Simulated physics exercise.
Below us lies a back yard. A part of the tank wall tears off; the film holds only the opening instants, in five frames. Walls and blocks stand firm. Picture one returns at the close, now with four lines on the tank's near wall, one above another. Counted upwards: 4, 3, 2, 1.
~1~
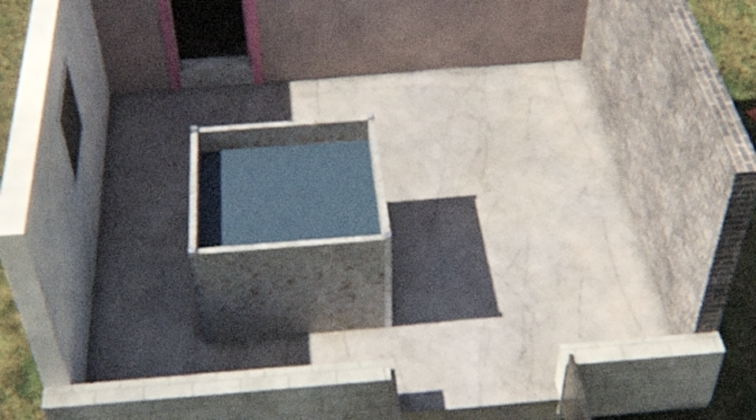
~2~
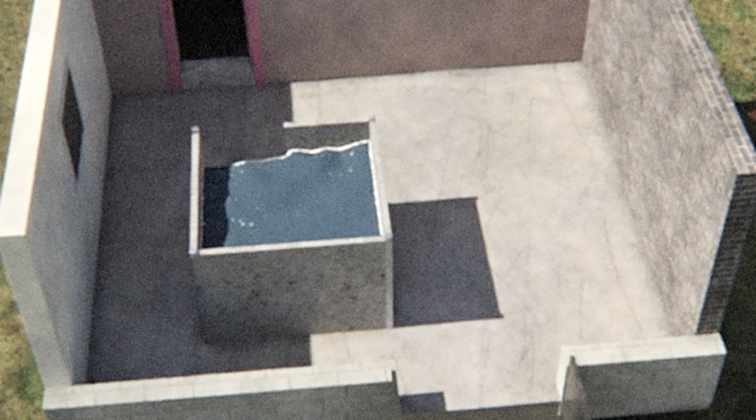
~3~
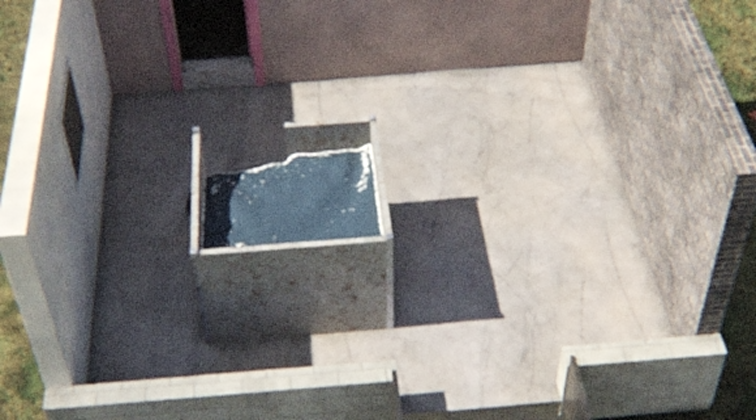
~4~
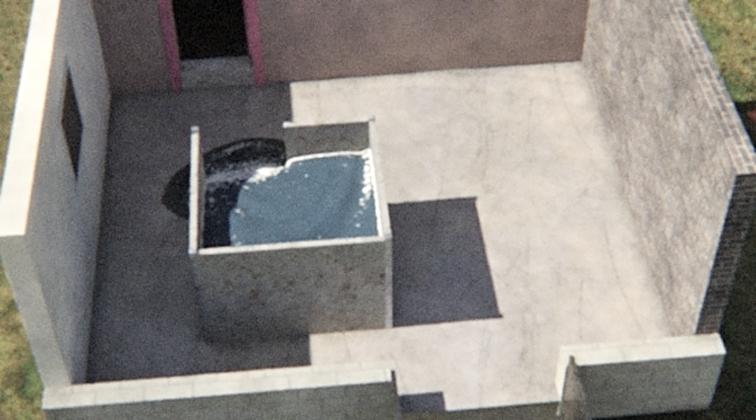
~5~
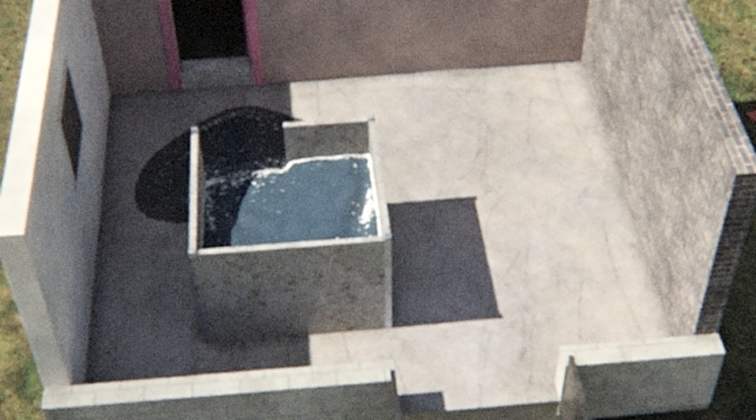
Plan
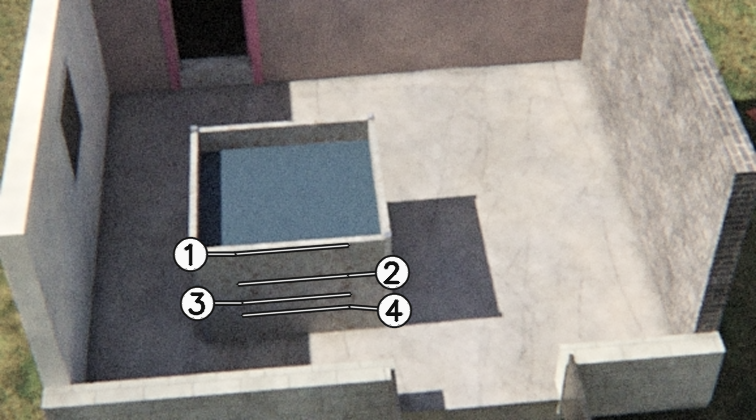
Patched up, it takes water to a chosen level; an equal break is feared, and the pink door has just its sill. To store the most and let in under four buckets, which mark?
It is 3.
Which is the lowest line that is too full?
2 it is.
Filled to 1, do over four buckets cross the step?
Yes, it does.
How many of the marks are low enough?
Two of them.
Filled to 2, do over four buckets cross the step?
Yes, it does.
In white, 1 at (291, 249); 2 at (294, 279); 3 at (295, 298); 4 at (296, 311); from the bottom up 4, 3, 2, 1.
If 1 is chosen, dozens of bucketfuls pour in.
If 2 is chosen, about 10 bucketfuls get in.
If 3 is chosen, a splash gets over, under a bucket.
If 4 is chosen, nothing gets over.
